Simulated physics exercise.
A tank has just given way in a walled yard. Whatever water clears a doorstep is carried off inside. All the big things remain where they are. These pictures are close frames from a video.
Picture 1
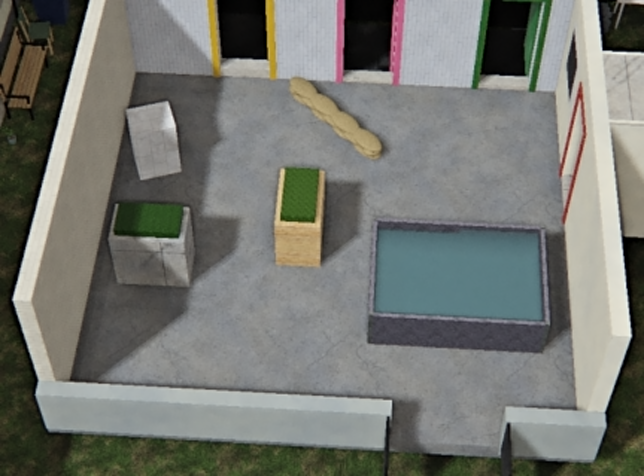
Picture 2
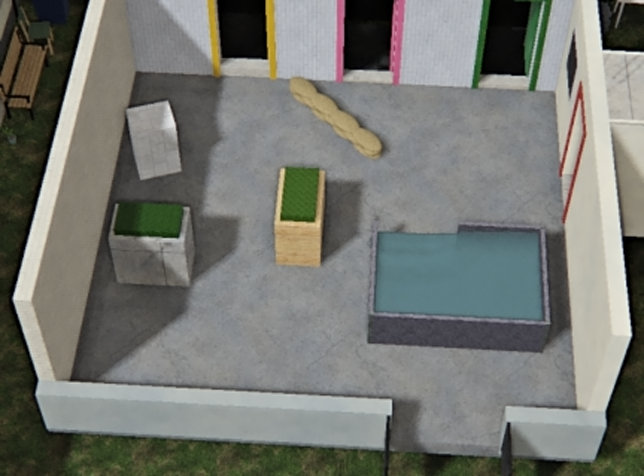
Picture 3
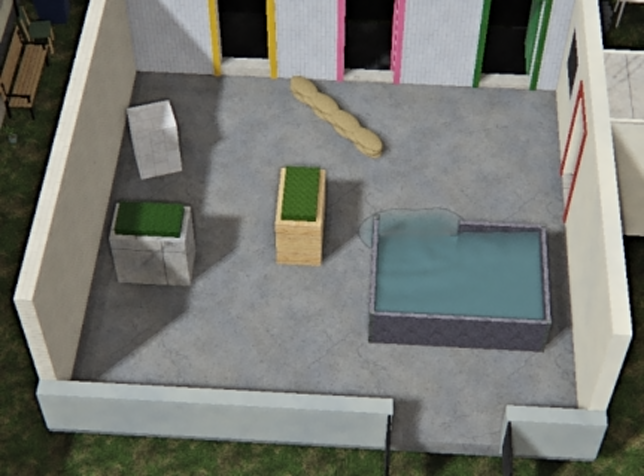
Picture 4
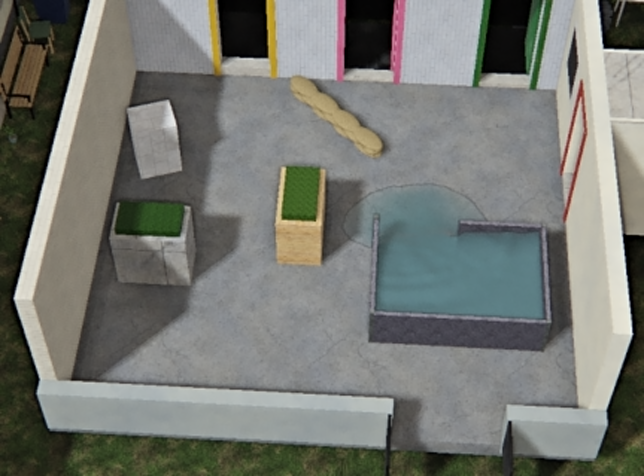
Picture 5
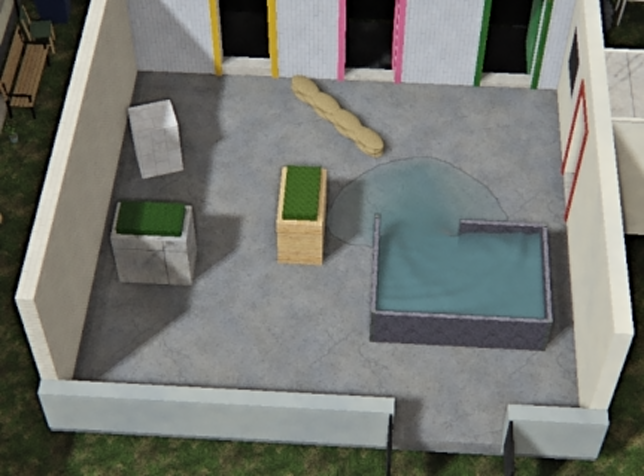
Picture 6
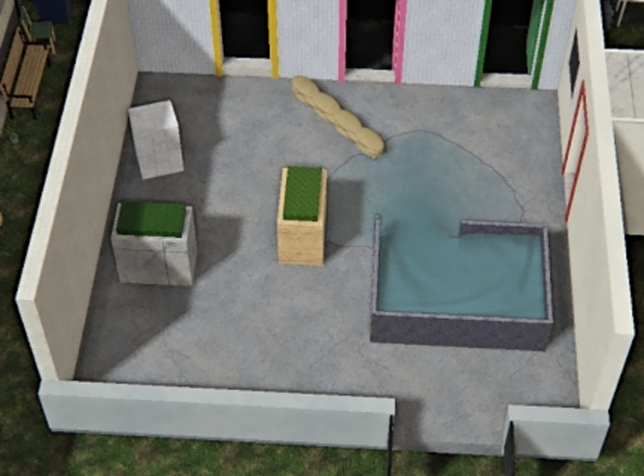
Water pours through a gap in the open tank's far side and spreads across the grey yard.
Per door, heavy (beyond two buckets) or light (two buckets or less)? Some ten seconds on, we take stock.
The yellow door will most likely not exceed two buckets; the pink door will most likely exceed two buckets; the green door will most likely exceed two buckets; the red door will most likely not exceed two buckets.
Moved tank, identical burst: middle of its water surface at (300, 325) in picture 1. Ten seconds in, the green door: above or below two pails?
Green falls short.
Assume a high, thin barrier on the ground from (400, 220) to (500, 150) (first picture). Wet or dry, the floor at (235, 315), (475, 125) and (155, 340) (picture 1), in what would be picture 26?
In that order: No water, covered, not flooded.
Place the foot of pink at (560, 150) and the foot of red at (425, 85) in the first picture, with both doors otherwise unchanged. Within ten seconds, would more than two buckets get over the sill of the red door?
Result for red: It ends up above.
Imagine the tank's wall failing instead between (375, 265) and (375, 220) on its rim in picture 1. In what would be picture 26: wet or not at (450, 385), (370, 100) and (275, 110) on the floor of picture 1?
Taking the points in order: Unwetted, unwetted and swamped.
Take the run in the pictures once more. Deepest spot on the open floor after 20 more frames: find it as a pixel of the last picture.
Estimated pixel: (146, 84).
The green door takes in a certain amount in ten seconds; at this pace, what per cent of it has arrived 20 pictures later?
Share by then: 45 in a hundred.
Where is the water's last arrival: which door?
My answer: The one in yellow.
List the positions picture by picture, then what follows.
Still water in the open tank at (459, 273), in the first picture.
The front is at a hidden place, out from the gap on the open tank's far side, in the second picture.
Water pours out on the open tank's far side and has run to (453, 217), in the third picture.
Water pours out on the open tank's far side and has run to (432, 187), in the fourth picture.
The front is at (437, 163), out from the gap on the open tank's far side, in the fifth picture.
Water pours out on the open tank's far side and has run to (424, 134), in the sixth picture.
A moment on, water covers 25 % of the floor; the yellow door not reached, the pink door under two buckets in, the green door not reached, the red door not reached.
Next, water covers 35 % of the floor; the yellow door wet at the sill, nothing in, the pink door over two buckets in, the green door under two buckets in, the red door wet at the sill, nothing in.
Then, water covers 40 % of the floor; the yellow door wet at the sill, nothing in, the pink door far over two buckets in, the green door over two buckets in, the red door wet at the sill, nothing in.
Later, water covers 60 % of the floor; the yellow door wet at the sill, nothing in, the pink door far over two buckets in, the green door far over two buckets in, the red door wet at the sill, nothing in.
In the end, water covers 85 % of the floor; the yellow door wet at the sill, nothing in, the pink door far over two buckets in, the green door far over two buckets in, the red door wet at the sill, nothing in.
